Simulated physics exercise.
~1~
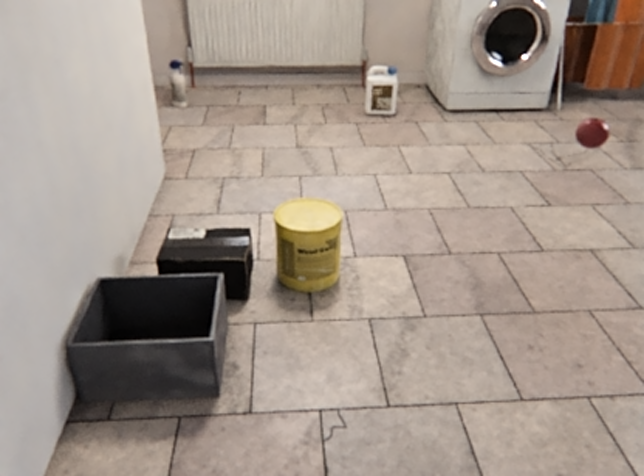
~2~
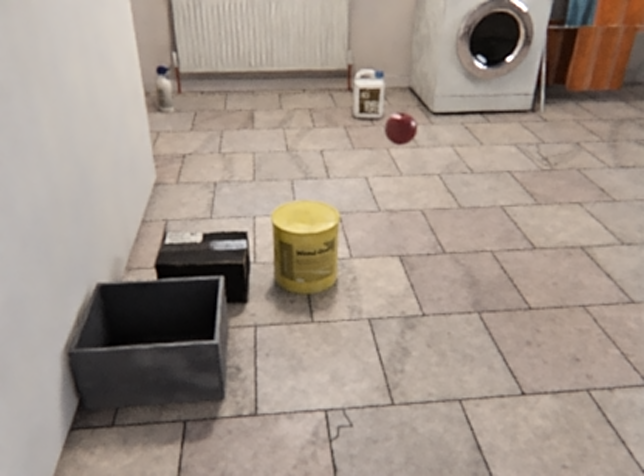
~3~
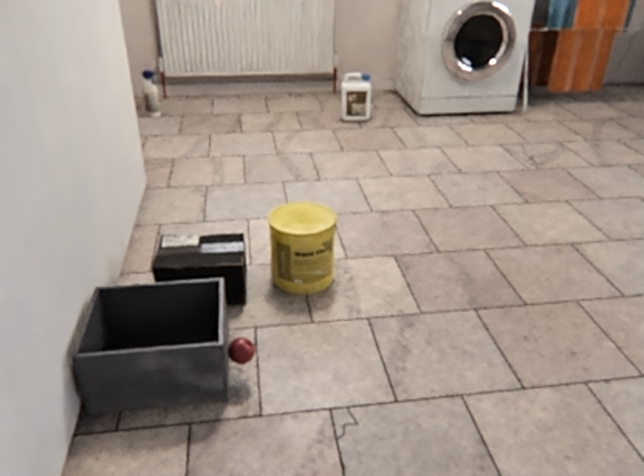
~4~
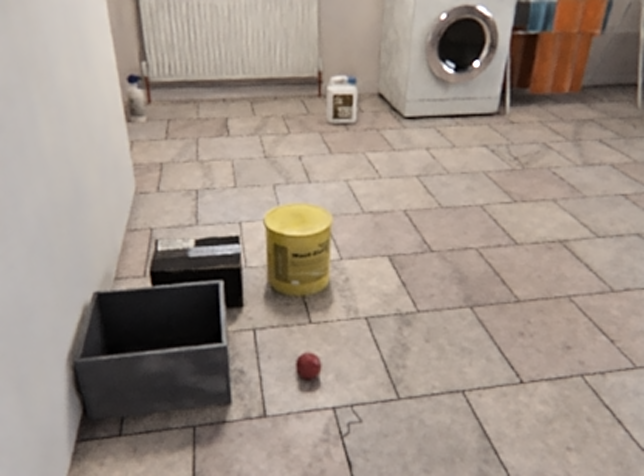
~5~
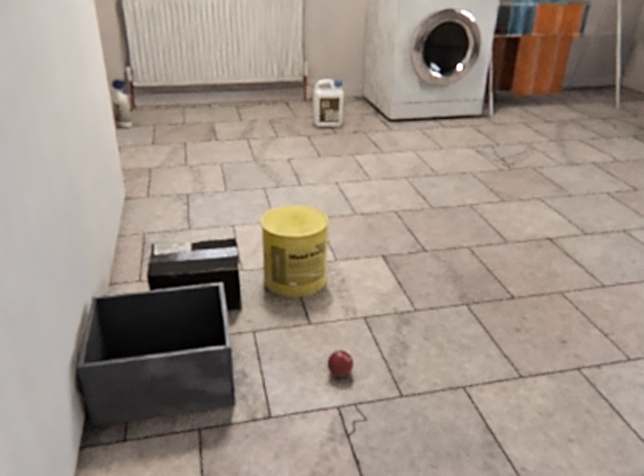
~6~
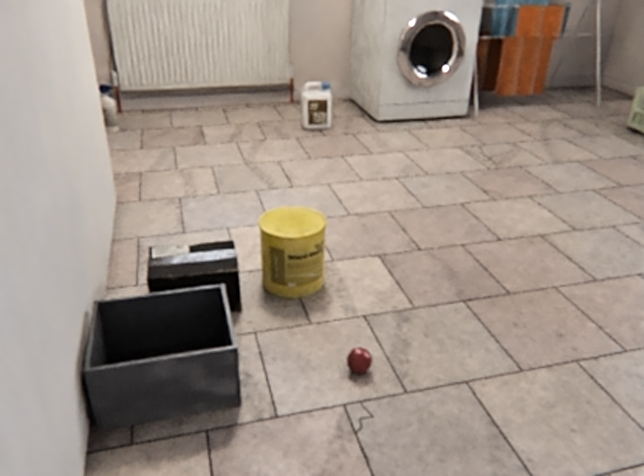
A room with grey floor tiles is seen from slightly above, with a white radiator, a white jug and a washing machine at the far side. An open, empty dark grey box sits at the lower left beside a pale wall, with a black parcel behind it and a yellow pail to the parcel's right. A red apple appears in the air at the upper right and flies left across the room. It comes down beside the right side of the box, then moves back to the right over the tiles. It ends on the floor outside the box, while the parcel and pail stay put.
